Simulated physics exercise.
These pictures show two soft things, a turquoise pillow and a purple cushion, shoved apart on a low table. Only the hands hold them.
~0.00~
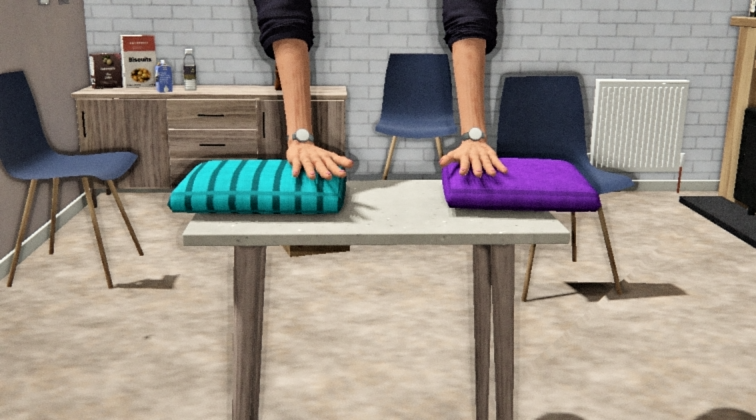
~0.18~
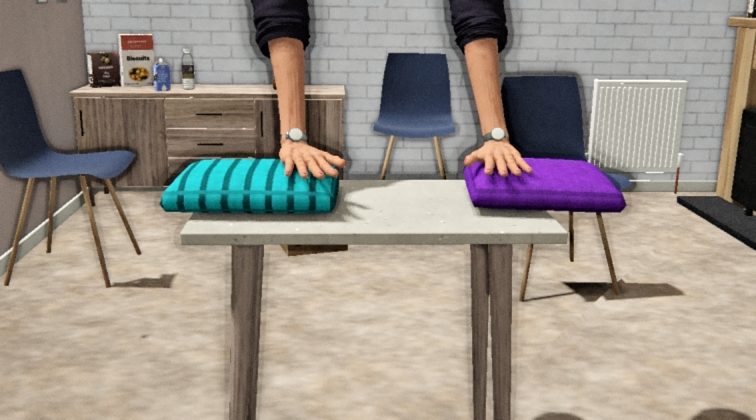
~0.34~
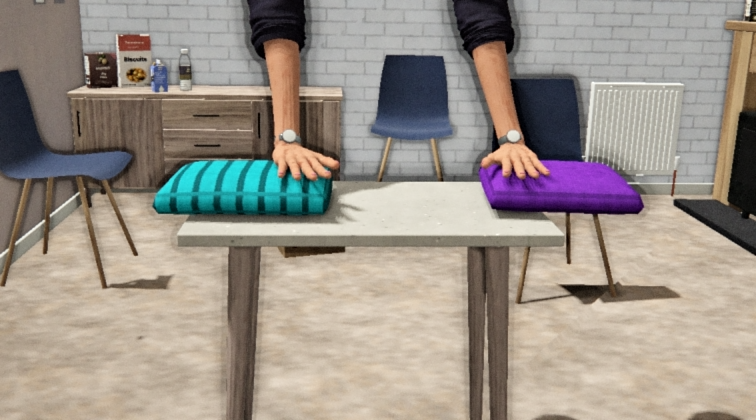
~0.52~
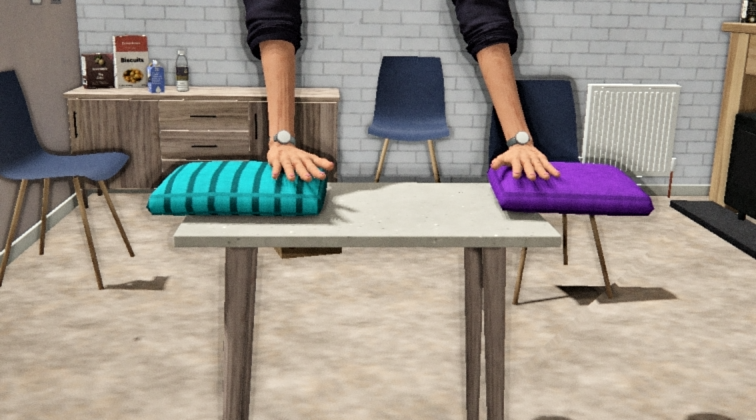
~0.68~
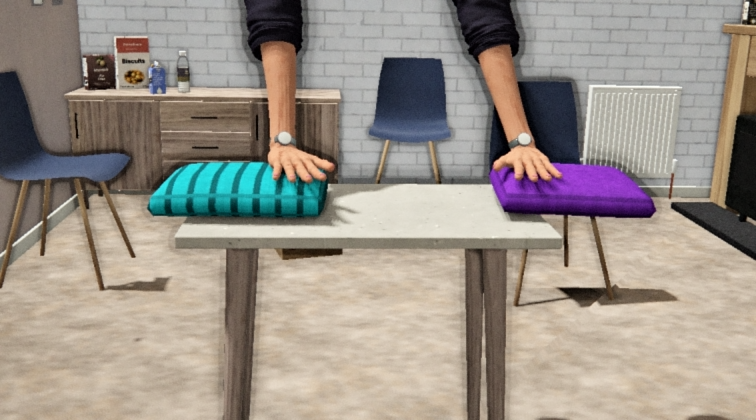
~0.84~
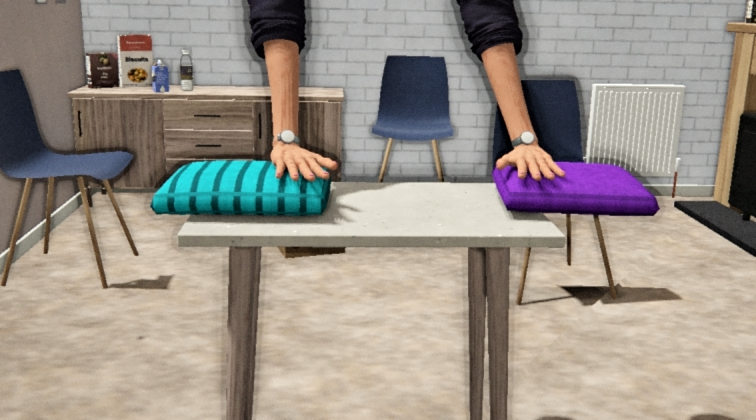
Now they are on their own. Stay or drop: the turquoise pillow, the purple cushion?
Outcome: The turquoise pillow remains on top, the purple cushion goes down.
After 1.12 s, pillow as it was left; cushion falling near (569, 243).
After 1.38 s, pillow as it was left; cushion on the floor.
In the end, pillow as it was left; cushion on the floor. The turquoise pillow holds its place and the purple cushion slumps off the end.
